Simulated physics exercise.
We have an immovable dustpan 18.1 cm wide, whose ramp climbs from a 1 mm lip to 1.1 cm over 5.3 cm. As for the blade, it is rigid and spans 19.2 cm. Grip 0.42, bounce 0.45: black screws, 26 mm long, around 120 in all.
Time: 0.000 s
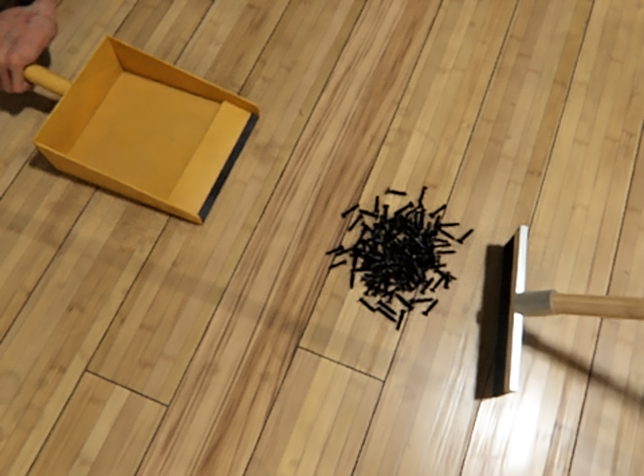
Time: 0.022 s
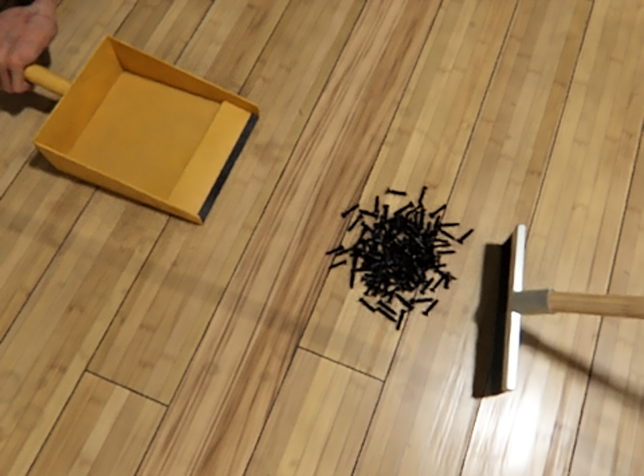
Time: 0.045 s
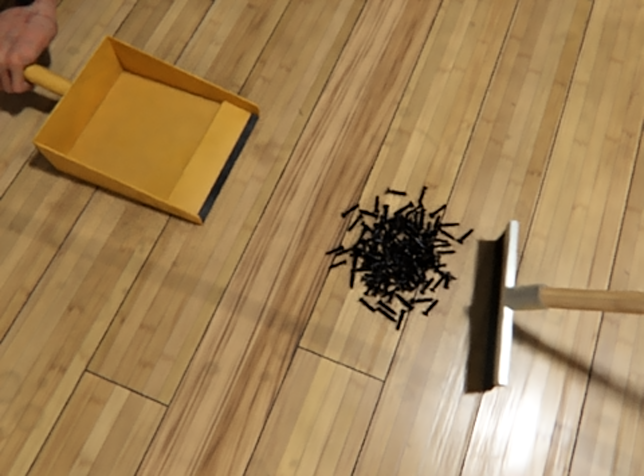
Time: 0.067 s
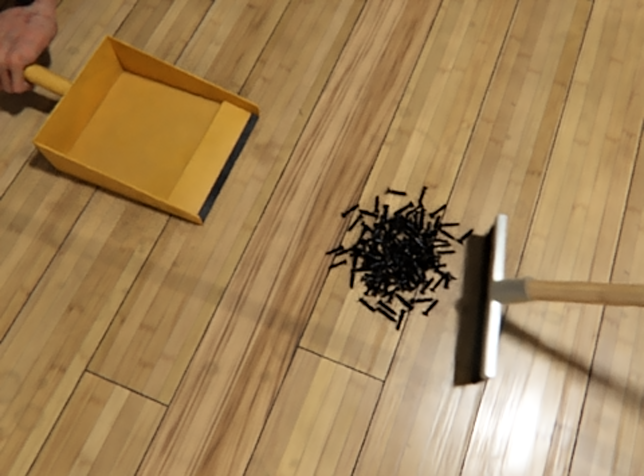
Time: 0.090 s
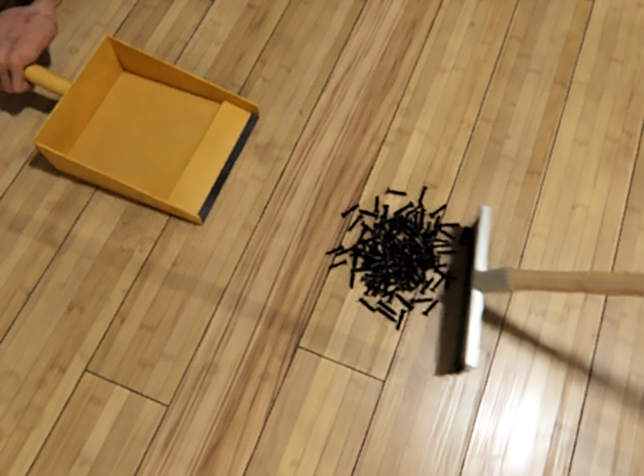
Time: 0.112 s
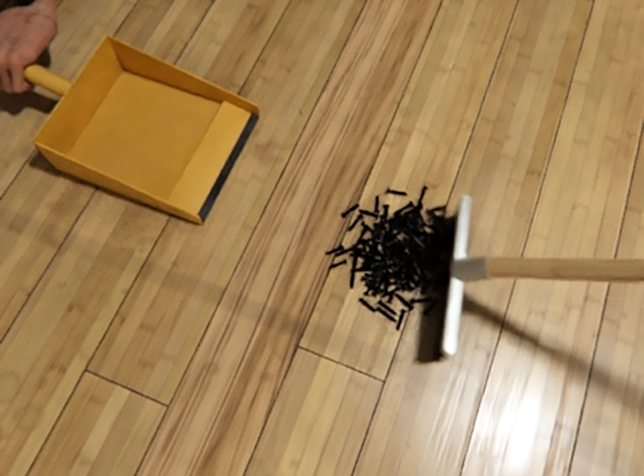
A light wooden plank floor, glossy toward the lower right, is seen from above at an angle by a still camera. A hand at the upper left holds a yellow dustpan with a dark front edge, a loose pile of small black screws lies near the middle, and a wooden-handled blade stands at the right. The blade slides leftward, gradually speeding up, and nudges the pile's right edge while the dustpan stays still.
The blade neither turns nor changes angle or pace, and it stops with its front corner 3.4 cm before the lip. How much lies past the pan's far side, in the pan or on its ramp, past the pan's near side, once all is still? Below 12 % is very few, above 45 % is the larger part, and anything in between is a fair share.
Past the pan's far side: Very few, in the pan or on its ramp: The larger part, past the pan's near side: A fair share.
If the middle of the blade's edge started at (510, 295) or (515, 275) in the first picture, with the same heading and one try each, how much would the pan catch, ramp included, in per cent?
55 and 45 per cent, roughly.
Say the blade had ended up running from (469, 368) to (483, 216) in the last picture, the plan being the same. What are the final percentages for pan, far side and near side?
You'd see pan at 25, far at 0 and near at 20.
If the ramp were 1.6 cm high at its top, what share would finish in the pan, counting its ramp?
50 per cent.
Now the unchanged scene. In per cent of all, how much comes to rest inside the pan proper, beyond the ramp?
I'd put it near 25 per cent.
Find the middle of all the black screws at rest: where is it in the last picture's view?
Resting centre estimate: Around (208, 180).
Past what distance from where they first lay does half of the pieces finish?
Roughly 28 centimetres.
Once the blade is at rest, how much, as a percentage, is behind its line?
I'd put it near 5 in a hundred.
After 0.23 s, middle of the blade 18 cm from the lip; 0 % over the lip, far side 0 %, near side 15 %.
Then, at 0.32 s, middle of the blade 8 cm from the lip; 0 % over the lip, far side 5 %, near side 20 %.
After 0.53 s, middle of the blade 5 cm from the lip; 60 % over the lip, far side 5 %, near side 25 %.
At rest (1.7 s), far side 5 %, pan 55 %, near side 25 %, in front of the lip or behind the blade 15 %.
